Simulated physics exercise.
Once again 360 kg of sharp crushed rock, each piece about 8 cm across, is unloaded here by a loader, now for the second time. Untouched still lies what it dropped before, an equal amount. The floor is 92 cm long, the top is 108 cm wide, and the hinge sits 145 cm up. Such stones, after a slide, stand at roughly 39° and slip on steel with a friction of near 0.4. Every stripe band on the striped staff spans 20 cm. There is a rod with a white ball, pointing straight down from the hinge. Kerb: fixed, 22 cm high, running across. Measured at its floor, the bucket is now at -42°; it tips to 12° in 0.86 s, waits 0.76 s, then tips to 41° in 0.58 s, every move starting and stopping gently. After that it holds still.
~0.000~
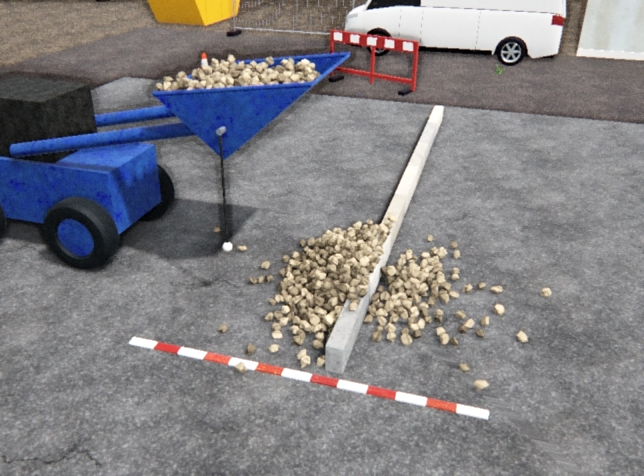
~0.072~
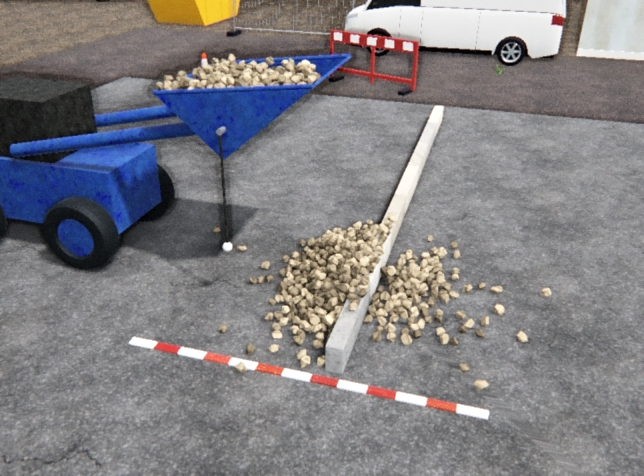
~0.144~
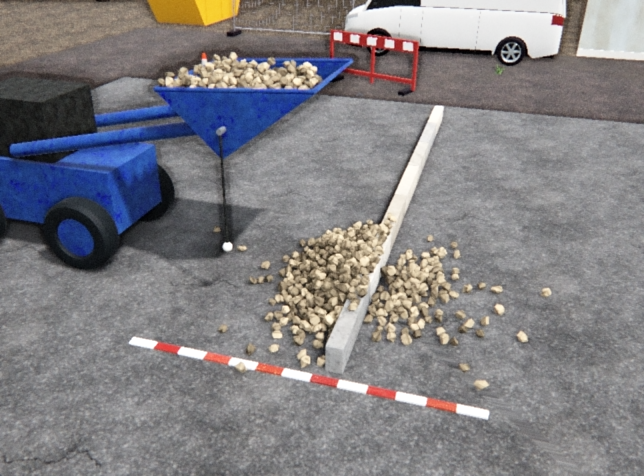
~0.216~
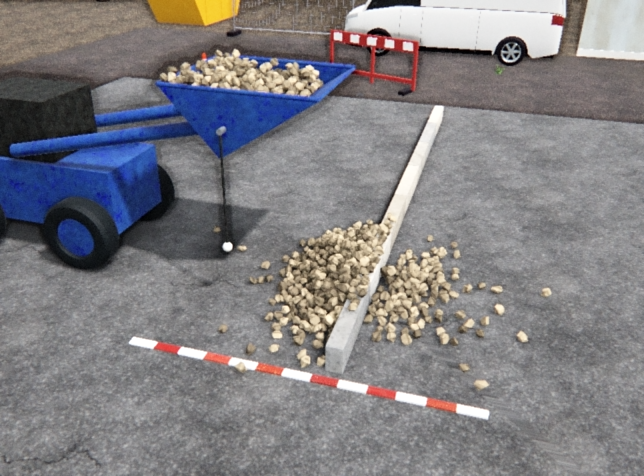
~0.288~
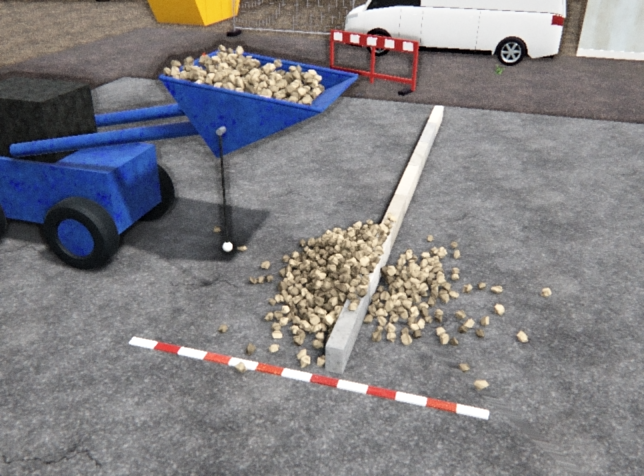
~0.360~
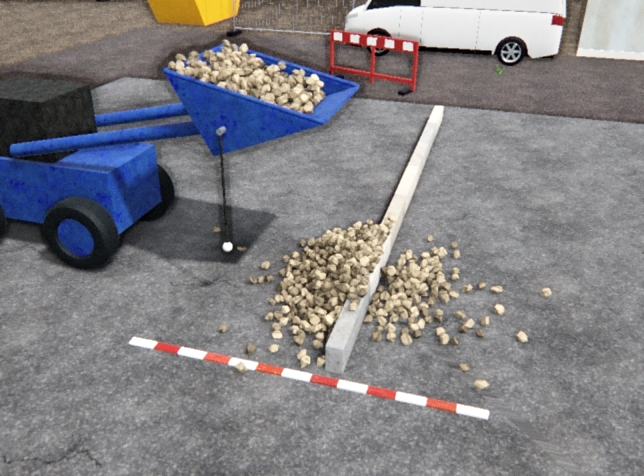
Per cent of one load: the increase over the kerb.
24 percent.
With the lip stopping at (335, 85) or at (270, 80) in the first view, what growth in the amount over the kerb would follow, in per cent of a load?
Roughly 55 per cent, then 0 per cent.
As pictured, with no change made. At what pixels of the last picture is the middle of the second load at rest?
Middle: Approx. (340, 261) px.
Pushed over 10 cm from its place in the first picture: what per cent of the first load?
5 %.
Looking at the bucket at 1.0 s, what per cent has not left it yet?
Roughly 100 per cent of its load.
After 0.6 s the floor is at 3°; in per cent of one load, 100 in the bucket, 78 on this side of the kerb, 22 over the kerb; the foremost stones are at (499, 317).
After 1.0 s the floor is at 12°; in per cent of one load, 100 in the bucket, 78 on this side of the kerb, 22 over the kerb; the foremost stones are at (499, 317).
After 2.7 s the floor is at 41°; in per cent of one load, 14 in the bucket, 157 on this side of the kerb, 29 over the kerb; the foremost stones are at (501, 320).
After 5.3 s the floor is at 41°; in per cent of one load, 0 in the bucket, 154 on this side of the kerb, 46 over the kerb; the foremost stones are at (501, 320). Net gain over the kerb, 24.
